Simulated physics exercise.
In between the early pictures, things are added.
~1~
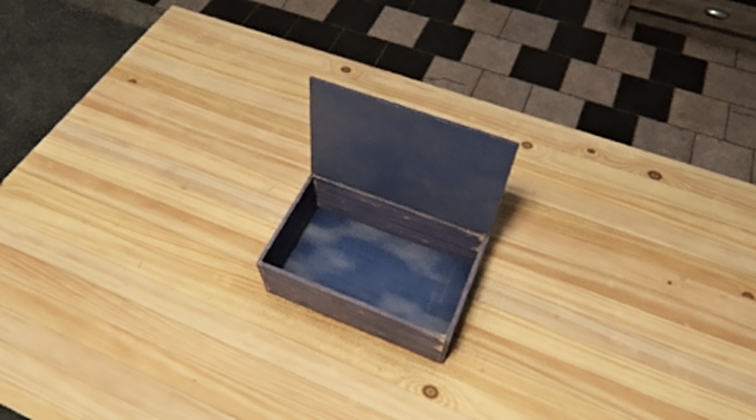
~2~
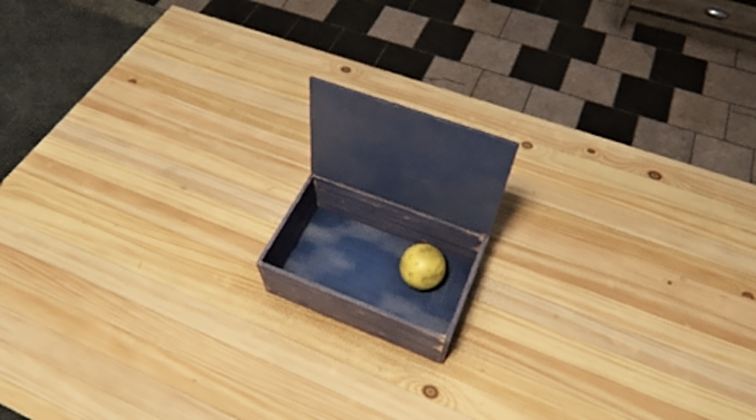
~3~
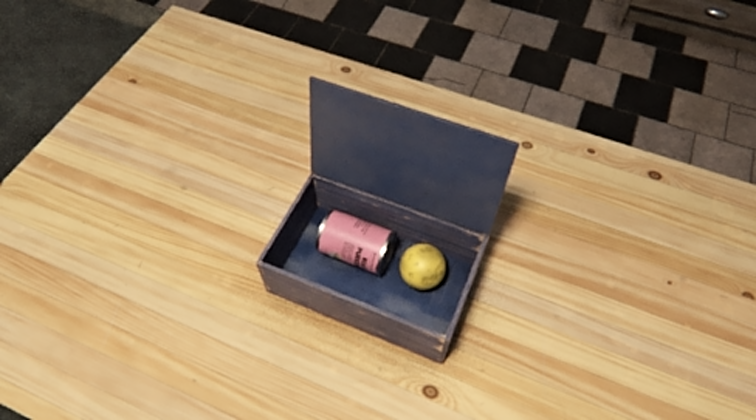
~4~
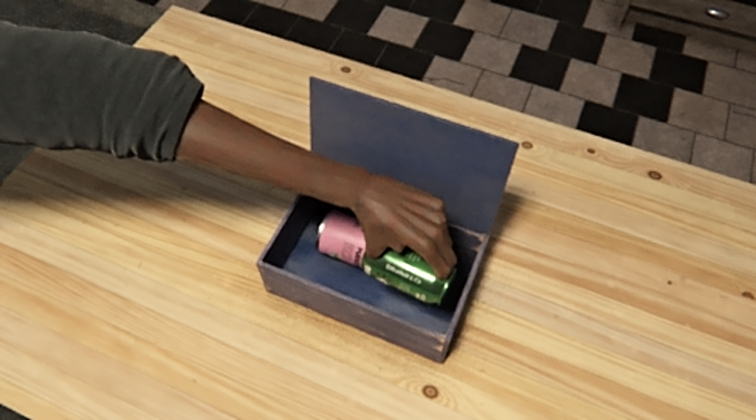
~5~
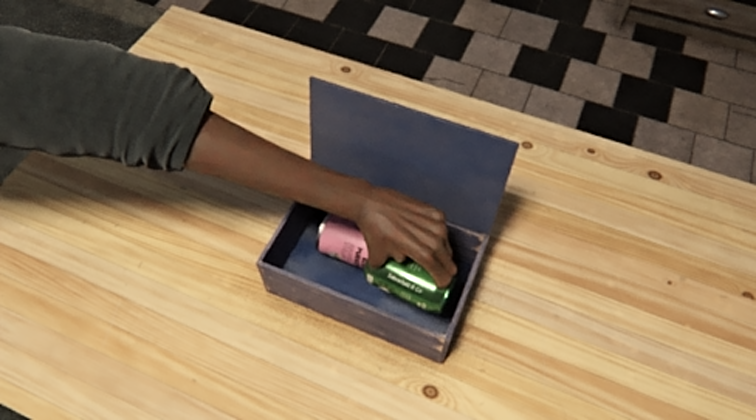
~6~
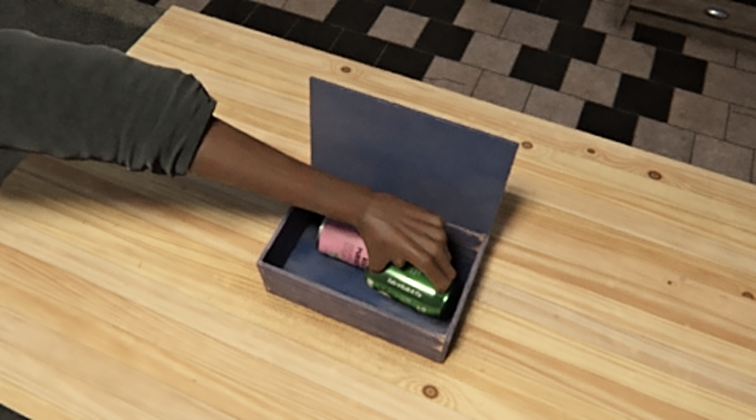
In the video, an open dark box sits on a wooden table, and a yellow ball and then a pink can appear inside. A hand then lowers a green can into the box slightly and keeps holding it.
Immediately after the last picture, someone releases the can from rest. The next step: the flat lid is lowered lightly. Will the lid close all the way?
Yes, the lid closes fully.
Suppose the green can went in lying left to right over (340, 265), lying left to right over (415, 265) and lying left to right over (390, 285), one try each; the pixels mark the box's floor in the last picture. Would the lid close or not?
Well, first time it goes down fine, second time it goes down fine, and third time it goes down fine.
Then, 0.30 s after the last picture, green can rolled about its own width near (406, 303).
Then, 1.30 s after the last picture, lid 77° above the rim; green can rolled about its own width near (400, 310).
Then, 1.80 s after the last picture, lid 47° above the rim; green can rolled about its own width near (401, 309).
Then, 2.30 s after the last picture, lid 11° above the rim; green can rolled about its own width near (400, 310).
At rest, lid shut; moved from the start, green can; the other 2 in place. Seen from the same camera at the end, green can near (400, 311).
